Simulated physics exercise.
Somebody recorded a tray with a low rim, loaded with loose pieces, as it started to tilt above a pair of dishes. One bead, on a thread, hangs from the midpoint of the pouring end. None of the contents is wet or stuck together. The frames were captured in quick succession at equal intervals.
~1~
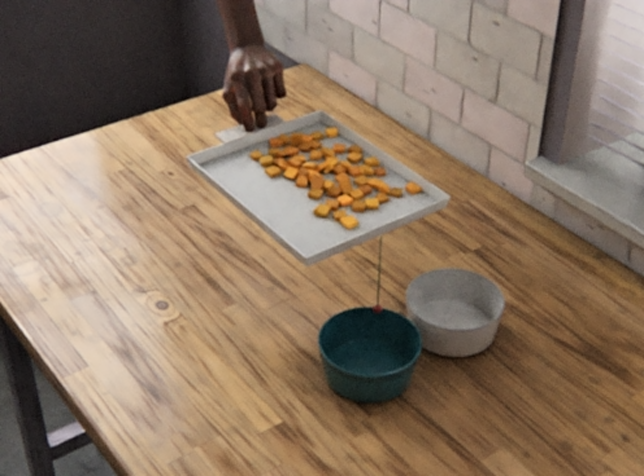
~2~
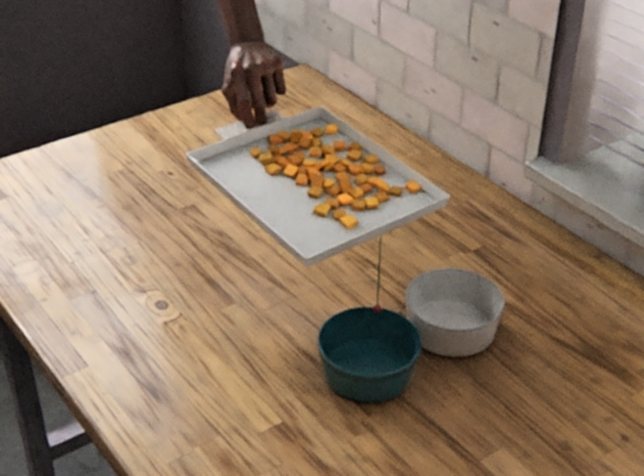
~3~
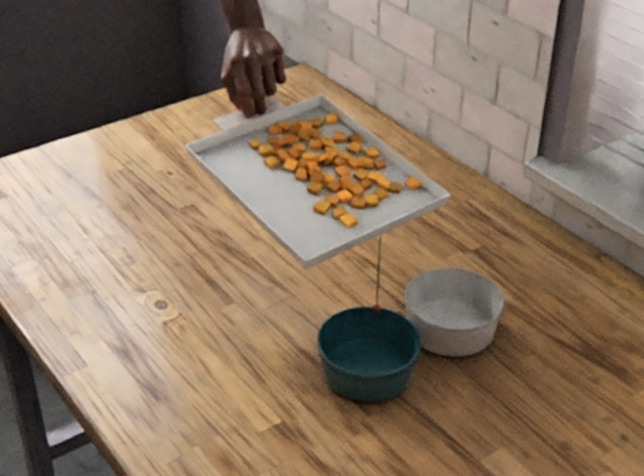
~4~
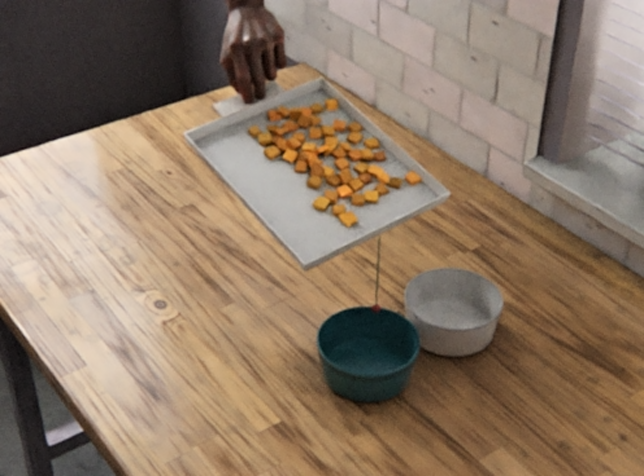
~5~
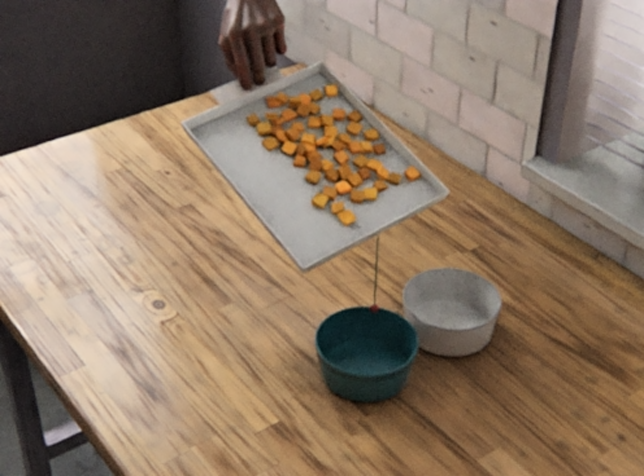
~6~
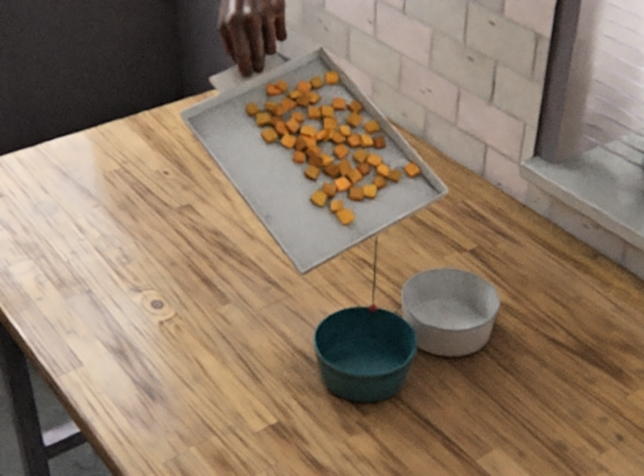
The clip opens with a hand holding a pale, low-rimmed tray of small orange pieces nearly level above a teal dish and a whitish one, a red bead hanging from its near edge. The hand then lifts the far end steadily, the near edge's left corner dipping slightly, while the pieces stay spread on the tray.
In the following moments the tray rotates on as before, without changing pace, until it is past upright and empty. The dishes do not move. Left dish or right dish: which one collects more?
The left one.
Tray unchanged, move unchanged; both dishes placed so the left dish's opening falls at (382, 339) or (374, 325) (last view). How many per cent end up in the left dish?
It works out to 40 percent and then 20 percent.
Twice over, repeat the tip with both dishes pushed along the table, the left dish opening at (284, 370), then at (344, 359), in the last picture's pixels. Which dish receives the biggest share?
In order of the tries: The dish on the left side, then the dish on the left side.
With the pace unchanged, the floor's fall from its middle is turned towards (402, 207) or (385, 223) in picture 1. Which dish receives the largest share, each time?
First case: The dish at right. Second case: The dish at right.
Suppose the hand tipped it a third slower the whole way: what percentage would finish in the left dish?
Roughly 50 percent.
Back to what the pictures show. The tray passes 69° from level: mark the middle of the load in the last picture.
The load is centred around (328, 241).
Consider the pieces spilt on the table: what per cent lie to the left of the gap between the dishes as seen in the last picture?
About 90 per cent.
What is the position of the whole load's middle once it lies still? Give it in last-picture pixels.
At about (345, 384), give or take.
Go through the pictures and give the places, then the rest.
In the first picture, corners of the pouring end at (307, 255) and (446, 196), level; middle of the load at (322, 167), small crackers; left dish at (401, 381); right dish at (487, 337); bead on its thread at (378, 309).
In the second picture, corners of the pouring end at (307, 256) and (446, 196), level; middle of the load at (322, 165).
In the third picture, corners of the pouring end at (306, 258) and (446, 194), tipped barely, lowest at the left corner; middle of the load at (322, 158).
In the fourth picture, corners of the pouring end at (306, 262) and (446, 192), tipped a little, lowest at the left corner; middle of the load at (322, 149).
In the fifth picture, corners of the pouring end at (304, 265) and (446, 191), tipped clearly, lowest at the left corner; middle of the load at (321, 141).
In the sixth picture, corners of the pouring end at (303, 268) and (445, 190), tipped clearly, lowest at the left corner; middle of the load at (321, 134); left dish at (397, 381); right dish at (482, 336).
Soon, tray tipped steeply; most on the tray; a small part in the air.
A while on, tray tipped past a quarter turn; a small part on the tray; about a quarter in the left dish; about a third outside both; about a third in the air.
Towards the end, tray tipped past a quarter turn; about half in the left dish; about half outside both.
Finally, tray tipped past a quarter turn; about half in the left dish; none in the right dish; about half outside both.
